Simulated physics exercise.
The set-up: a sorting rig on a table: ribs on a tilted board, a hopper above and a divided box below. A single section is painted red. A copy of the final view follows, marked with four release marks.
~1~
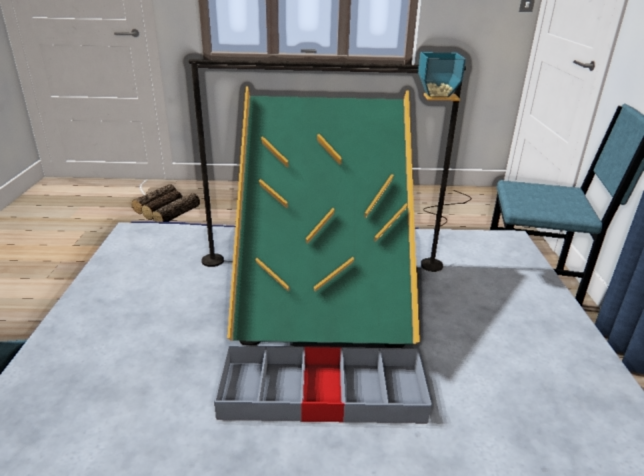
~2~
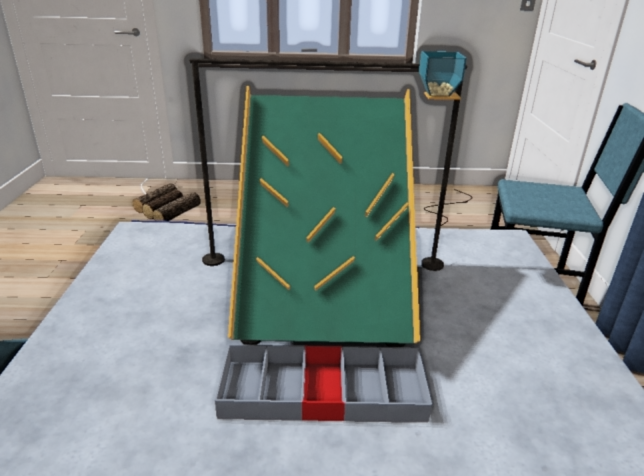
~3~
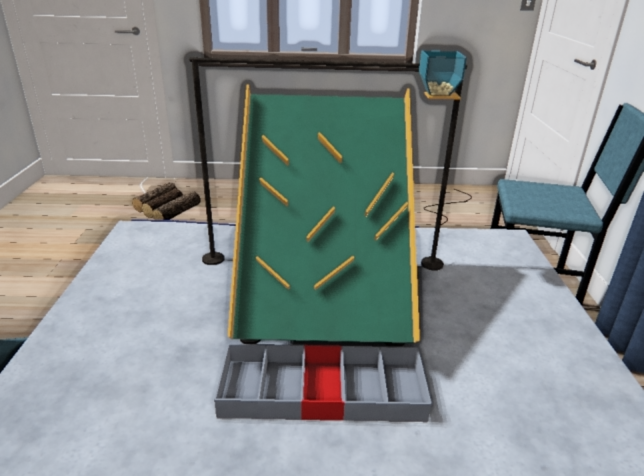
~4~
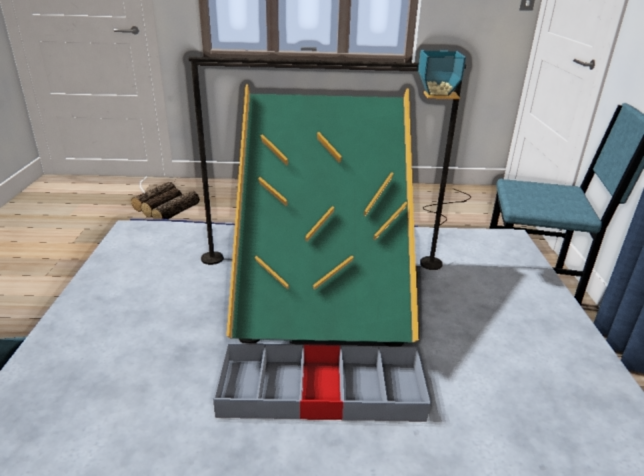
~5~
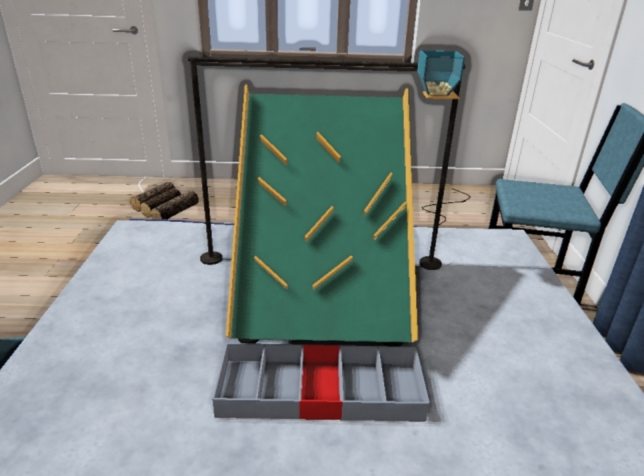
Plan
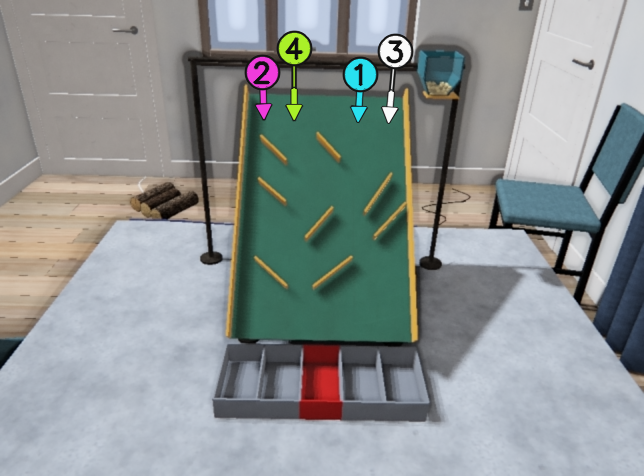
In the video, a green tilted board with yellow angled ribs stands above a grey divided box with a red middle section, while a small blue hopper holding pale pieces sits at the upper right; nothing noticeably moves.
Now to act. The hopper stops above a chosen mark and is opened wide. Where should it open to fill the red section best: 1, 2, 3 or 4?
4.
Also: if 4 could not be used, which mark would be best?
Mark 2.
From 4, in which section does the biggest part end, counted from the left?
It is the third one.
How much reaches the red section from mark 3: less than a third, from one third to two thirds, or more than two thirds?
Mark 3 gives less than a third.
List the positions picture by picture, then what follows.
In the first frame, hopper at (438, 89), soya beans, door shut.
In the second frame, ribs (263, 136) to (288, 161), (319, 134) to (342, 158), (260, 179) to (287, 202).
In the third frame, ribs (367, 212) to (393, 173), (307, 238) to (334, 207), (376, 236) to (408, 203).
In the fourth frame, ribs (256, 257) to (288, 286), (314, 286) to (353, 256).
In the fifth frame, red section at (321, 409), number 3 of 5 from the left.
On the marked copy, mark 1 meets the board at (358, 116); mark 2 meets the board at (263, 113); mark 3 meets the board at (389, 117); mark 4 meets the board at (294, 114).
With 1, none in the red section, all in other sections.
With 2, about a third in the red section, about half in other sections, a small part outside the box.
With 3, a small part in the red section, most in other sections, a stray few held on the board, a stray few outside the box.
With 4, most in the red section, a small part in other sections.
